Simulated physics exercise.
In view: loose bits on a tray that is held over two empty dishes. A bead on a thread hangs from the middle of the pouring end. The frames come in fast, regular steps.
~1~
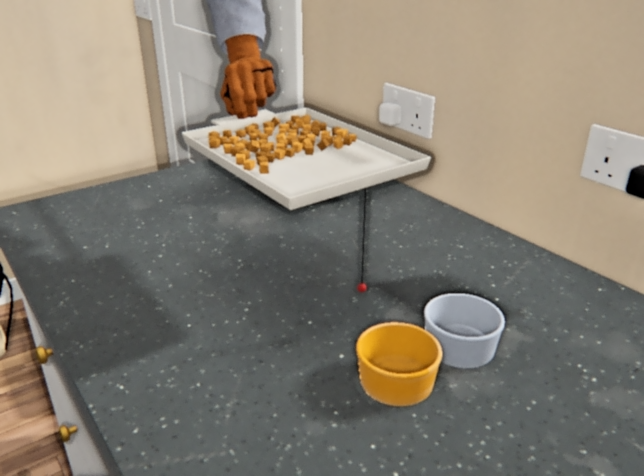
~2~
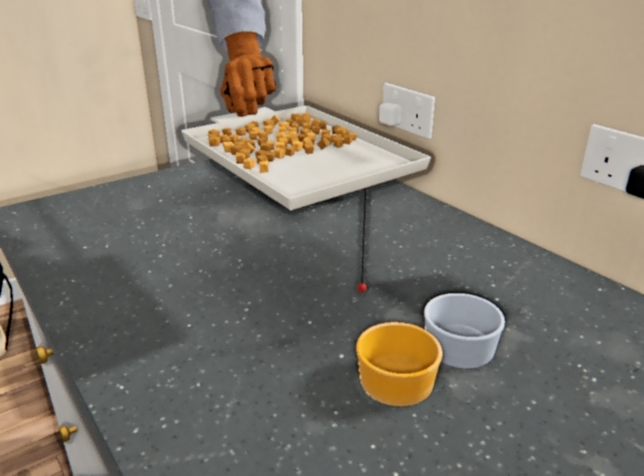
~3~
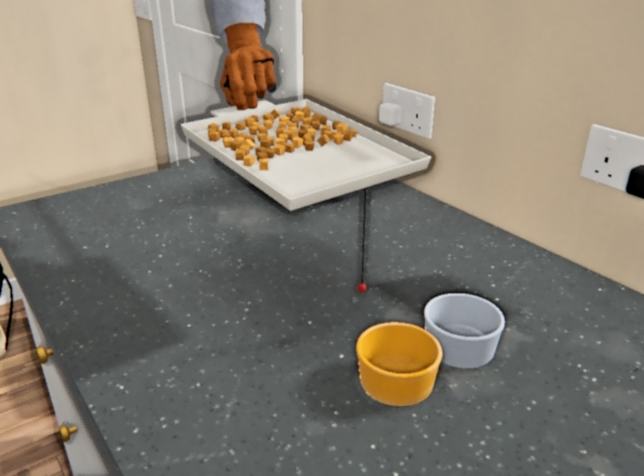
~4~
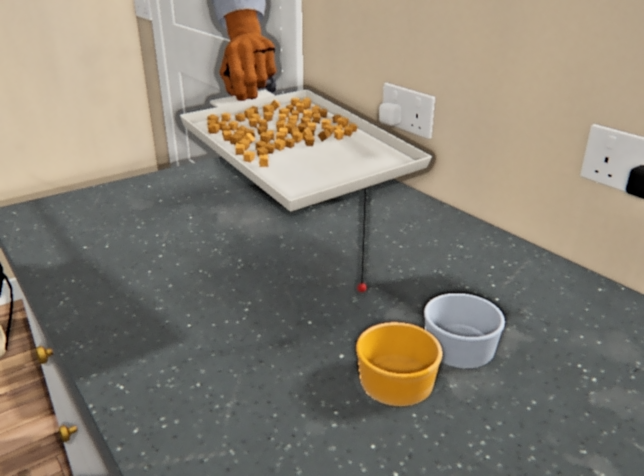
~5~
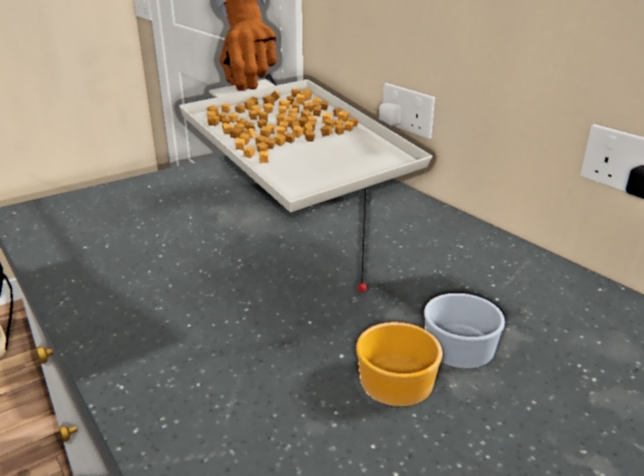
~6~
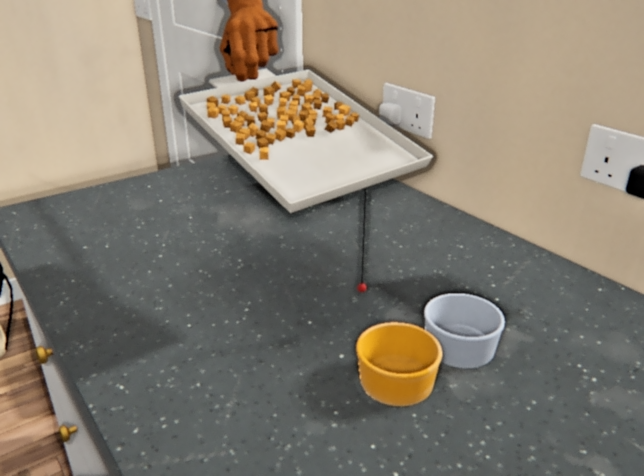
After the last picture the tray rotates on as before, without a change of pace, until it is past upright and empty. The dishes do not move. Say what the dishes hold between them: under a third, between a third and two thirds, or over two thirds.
In the dishes lies less than a third of it.
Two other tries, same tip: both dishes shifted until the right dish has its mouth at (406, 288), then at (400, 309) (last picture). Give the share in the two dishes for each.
About 30 and 70 per cent.
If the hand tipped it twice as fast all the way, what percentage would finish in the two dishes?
About 20 per cent.
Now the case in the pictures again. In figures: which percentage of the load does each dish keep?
Left dish: 20 %, right dish: 0 %.
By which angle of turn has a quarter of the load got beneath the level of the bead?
Roughly 75°.
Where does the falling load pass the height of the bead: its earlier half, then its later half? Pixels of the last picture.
At about (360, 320), then at (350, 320).
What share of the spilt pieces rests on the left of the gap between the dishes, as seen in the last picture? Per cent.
Near 90 %.
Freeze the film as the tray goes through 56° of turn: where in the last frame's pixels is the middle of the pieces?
Roughly at (338, 177).
Soon, tray tipped steeply; most on the tray; a stray few outside both; a small part in the air.
A while on, tray tipped right over; about two thirds on the tray; a small part in the left dish; about a quarter outside both; a stray few in the air.
Towards the end, tray tipped past a quarter turn; a small part in the left dish; a stray few in the right dish; most outside both.
Finally, tray tipped past a quarter turn; a small part in the left dish; a stray few in the right dish; most outside both.
